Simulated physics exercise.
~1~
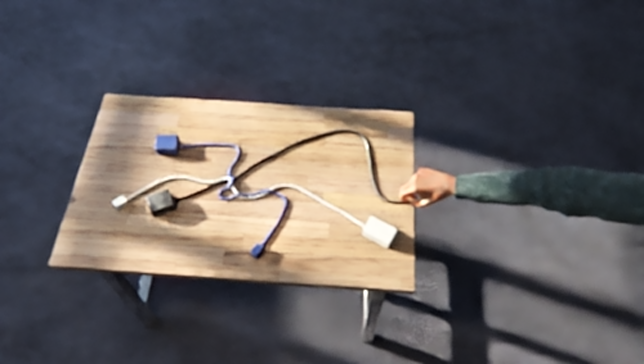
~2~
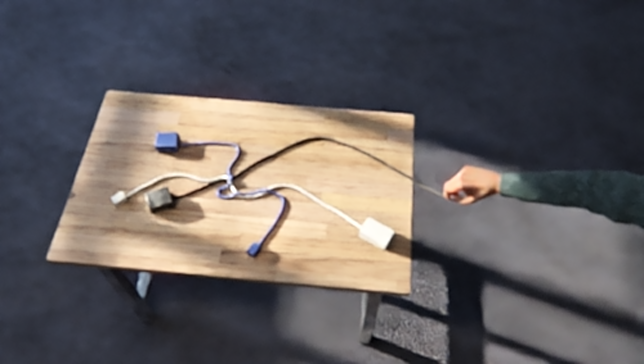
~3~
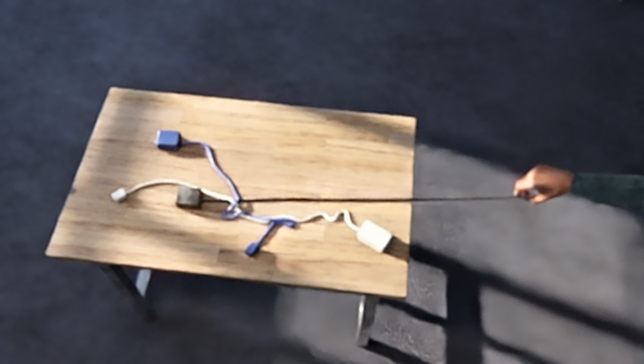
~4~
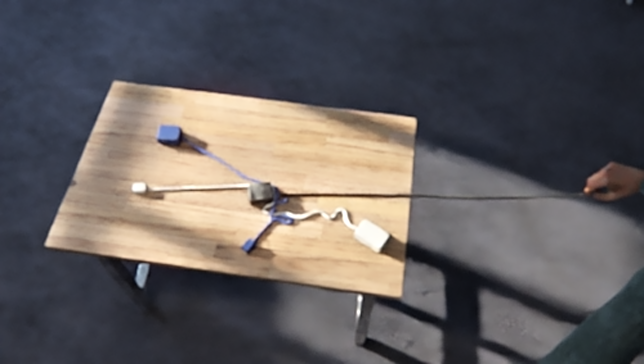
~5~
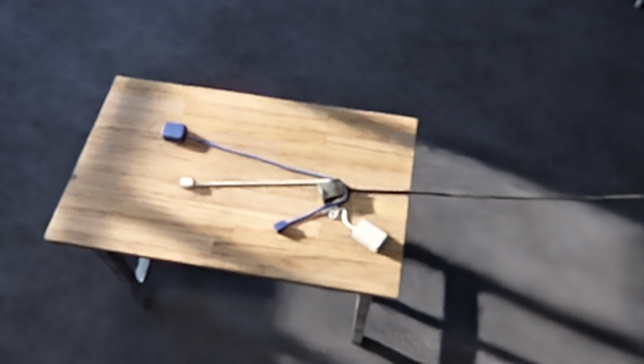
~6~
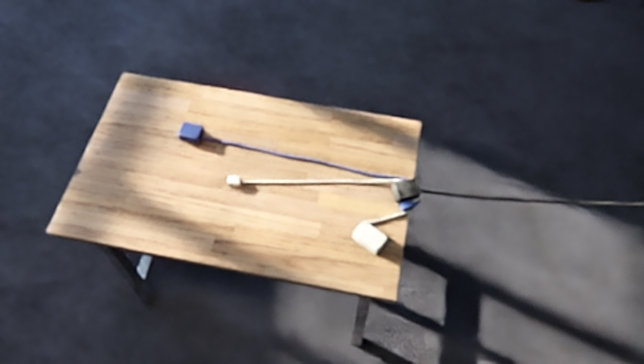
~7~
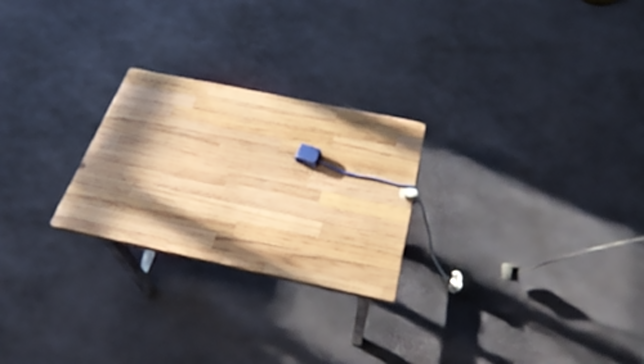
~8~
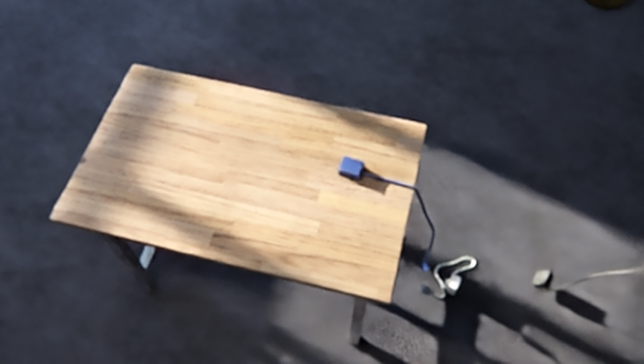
A black lead with a dark block charger lies tangled with a white lead and a blue lead on a wooden table, and a hand grips its free end at the right edge. The hand pulls it steadily right until it stretches straight. The dark charger slides across the tabletop, snagging the other leads and drawing the white and blue plugs along. It goes over the right edge, and the white charger follows. The blue charger trails after them, and finally the white plug drops too, leaving the blue charger alone on top near the right edge, its cord hanging over.
